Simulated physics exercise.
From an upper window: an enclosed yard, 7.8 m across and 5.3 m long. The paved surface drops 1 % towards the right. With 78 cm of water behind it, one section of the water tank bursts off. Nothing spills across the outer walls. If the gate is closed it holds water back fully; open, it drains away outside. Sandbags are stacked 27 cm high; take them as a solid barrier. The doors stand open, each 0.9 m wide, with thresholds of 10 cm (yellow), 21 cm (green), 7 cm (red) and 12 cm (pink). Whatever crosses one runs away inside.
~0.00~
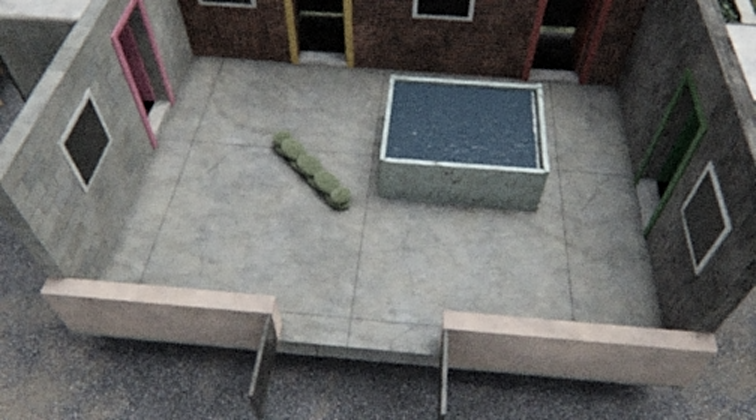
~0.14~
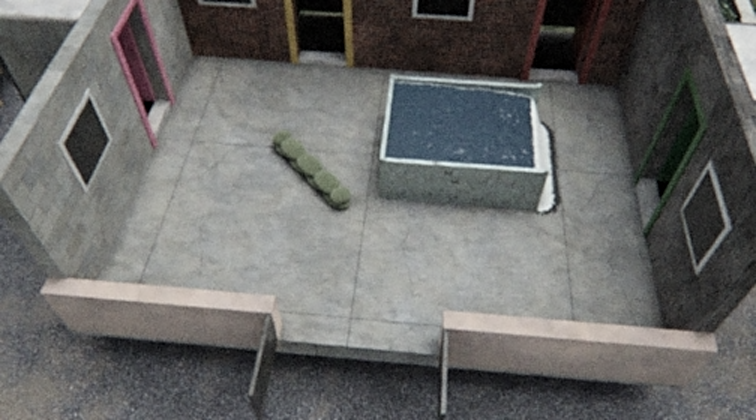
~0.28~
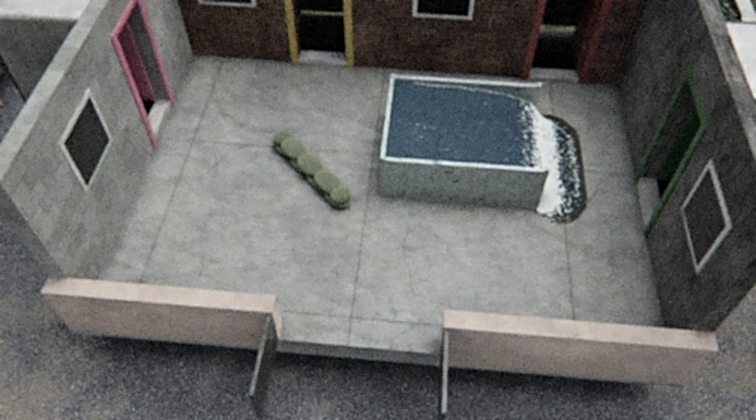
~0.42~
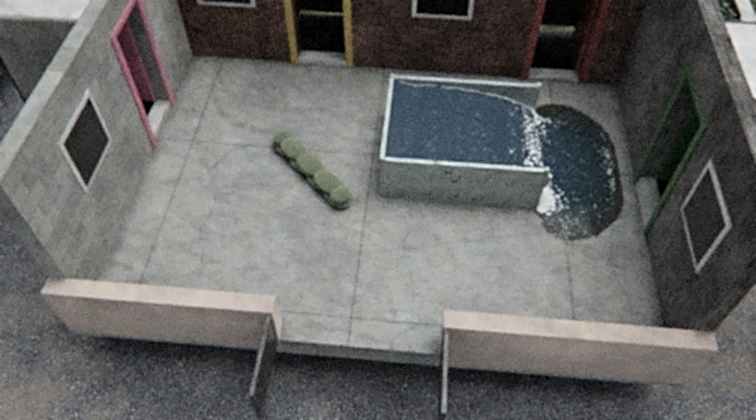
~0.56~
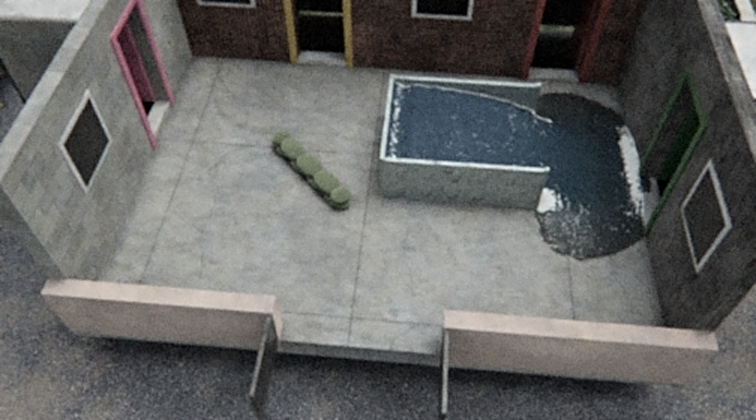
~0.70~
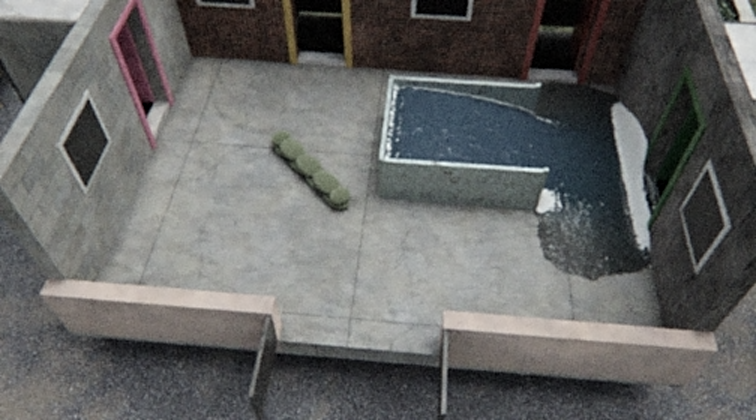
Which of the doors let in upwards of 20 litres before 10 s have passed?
Door by door: At the yellow door it keeps below the limit; at the green door it goes over the limit; at the red door it goes over the limit; at the pink door it keeps below the limit.
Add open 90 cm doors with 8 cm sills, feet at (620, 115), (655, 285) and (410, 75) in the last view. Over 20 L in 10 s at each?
In that order: Over, past it, under.
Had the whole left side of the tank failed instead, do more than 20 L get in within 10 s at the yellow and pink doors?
Against that limit: Yellow over, pink above.
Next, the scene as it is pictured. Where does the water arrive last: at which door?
The pink one.
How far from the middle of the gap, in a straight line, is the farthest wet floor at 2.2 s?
About 3.6 m.
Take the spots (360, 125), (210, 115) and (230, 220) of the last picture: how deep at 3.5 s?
About 0, 0 and 0 cm.
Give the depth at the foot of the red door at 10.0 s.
Some 6.0 cm.
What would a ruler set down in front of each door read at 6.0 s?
In cm: Yellow 8, green 10, red 13, pink 9.
After 1.4 s water covers 20 % of the floor and is deepest (60 cm) near (614, 90); yellow door not reached, green door 47 cm at the sill, 84 L in, red door 11 cm at the sill, 0 L in, pink door not reached.
After 2.2 s water covers 25 % of the floor and is deepest (54 cm) near (614, 90); yellow door not reached, green door 41 cm at the sill, 205 L in, red door 23 cm at the sill, 29 L in, pink door not reached.
After 3.5 s water covers 55 % of the floor and is deepest (32 cm) near (664, 345); yellow door 4 cm at the sill, 0 L in, green door 23 cm at the sill, 274 L in, red door 20 cm at the sill, 145 L in, pink door not reached.
After 6.0 s water covers 95 % of the floor and is deepest (16 cm) near (215, 75); yellow door 8 cm at the sill, 0 L in, green door 10 cm at the sill, 277 L in, red door 13 cm at the sill, 246 L in, pink door 9 cm at the sill, 0 L in.
After 10.0 s water covers 95 % of the floor and is deepest (14 cm) near (295, 268); yellow door 4 cm at the sill, 0 L in, green door 8 cm at the sill, 277 L in, red door 6 cm at the sill, 263 L in, pink door 5 cm at the sill, 0 L in.
